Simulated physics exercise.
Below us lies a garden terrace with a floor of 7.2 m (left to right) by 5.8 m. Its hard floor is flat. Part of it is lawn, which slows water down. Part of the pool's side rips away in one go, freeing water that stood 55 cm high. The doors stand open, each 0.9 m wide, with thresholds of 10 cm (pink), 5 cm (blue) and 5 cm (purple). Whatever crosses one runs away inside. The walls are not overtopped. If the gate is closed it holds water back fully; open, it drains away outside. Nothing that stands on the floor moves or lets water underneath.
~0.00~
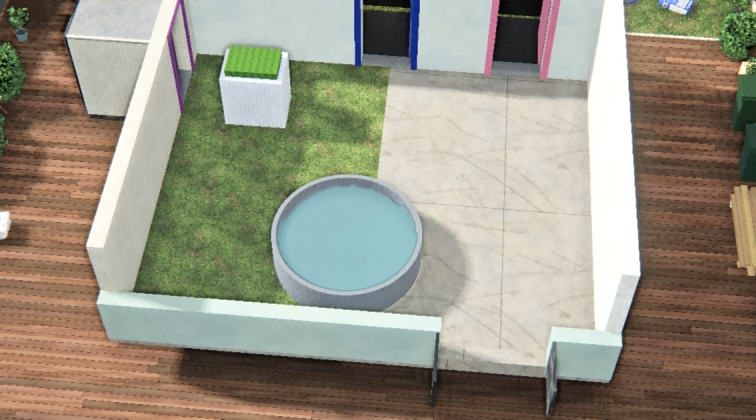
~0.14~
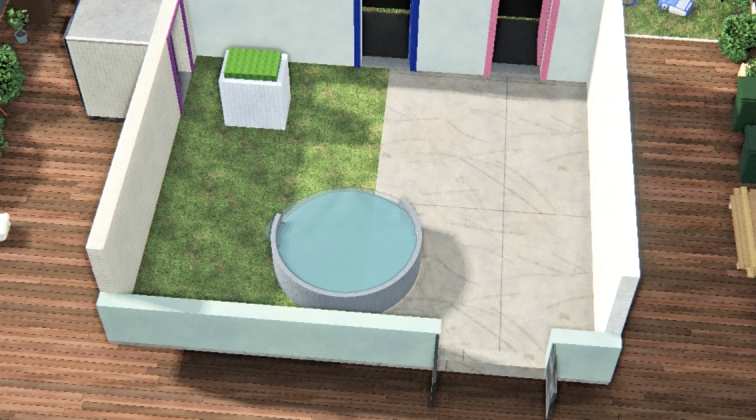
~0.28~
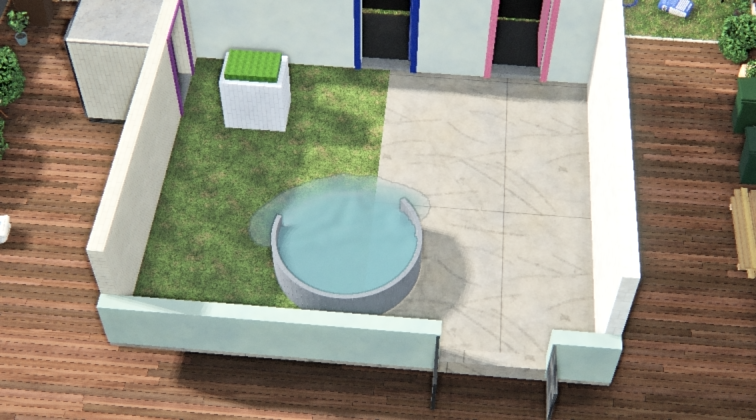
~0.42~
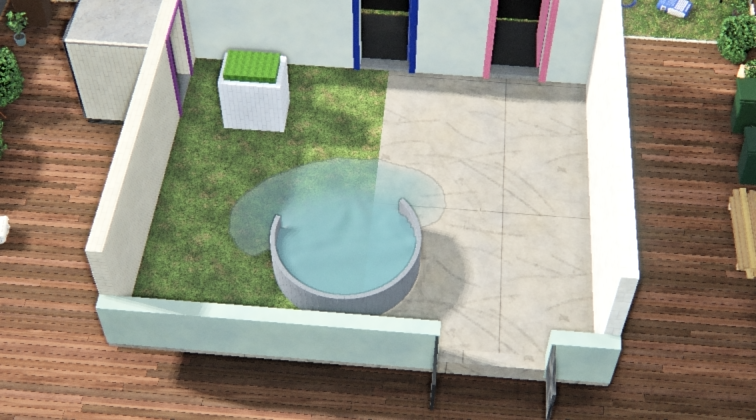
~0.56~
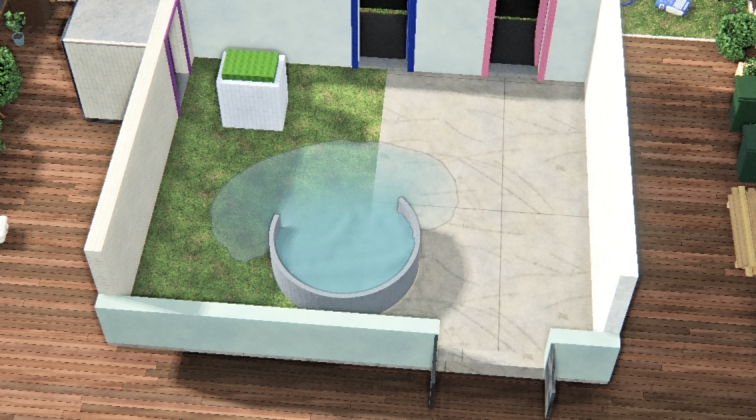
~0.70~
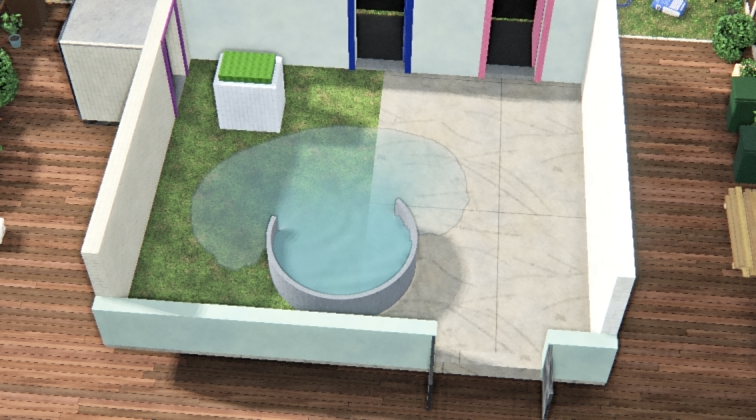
A round grey pool's back side opens and water spreads across the grass and pale paving.
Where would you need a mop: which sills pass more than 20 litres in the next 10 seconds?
Door by door: At the pink door it stays under the limit; at the blue door it passes the limit; at the purple door it passes the limit.
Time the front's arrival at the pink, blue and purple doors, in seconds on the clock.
Pink 1.8 s, blue 1.6 s, purple 2.2 s.
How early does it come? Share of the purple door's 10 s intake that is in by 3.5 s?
Some 5 per cent by then.
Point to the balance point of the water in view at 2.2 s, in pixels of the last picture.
Around (332, 175).
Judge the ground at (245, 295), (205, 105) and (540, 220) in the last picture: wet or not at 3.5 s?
In that order: Still dry, under water, still dry.
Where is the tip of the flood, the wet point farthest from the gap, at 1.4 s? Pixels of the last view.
At about (475, 99).
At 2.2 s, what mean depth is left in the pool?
Roughly 18 cm on average.
After 1.4 s water covers 40 % of the floor and is deepest (20 cm) near (329, 199); pink door not reached, blue door not reached, purple door not reached.
After 2.2 s water covers 55 % of the floor and is deepest (23 cm) near (318, 68); pink door 11 cm at the sill, 0 L in, blue door 14 cm at the sill, 10 L in, purple door 5 cm at the sill, 0 L in.
After 3.5 s water covers 60 % of the floor and is deepest (18 cm) near (565, 83); pink door 9 cm at the sill, 1 L in, blue door 14 cm at the sill, 69 L in, purple door 7 cm at the sill, 3 L in.
After 6.0 s water covers 80 % of the floor and is deepest (11 cm) near (566, 105); pink door 7 cm at the sill, 1 L in, blue door 7 cm at the sill, 107 L in, purple door 10 cm at the sill, 41 L in.
After 10.0 s water covers 100 % of the floor and is deepest (8 cm) near (227, 332); pink door 6 cm at the sill, 1 L in, blue door 4 cm at the sill, 112 L in, purple door 5 cm at the sill, 61 L in.
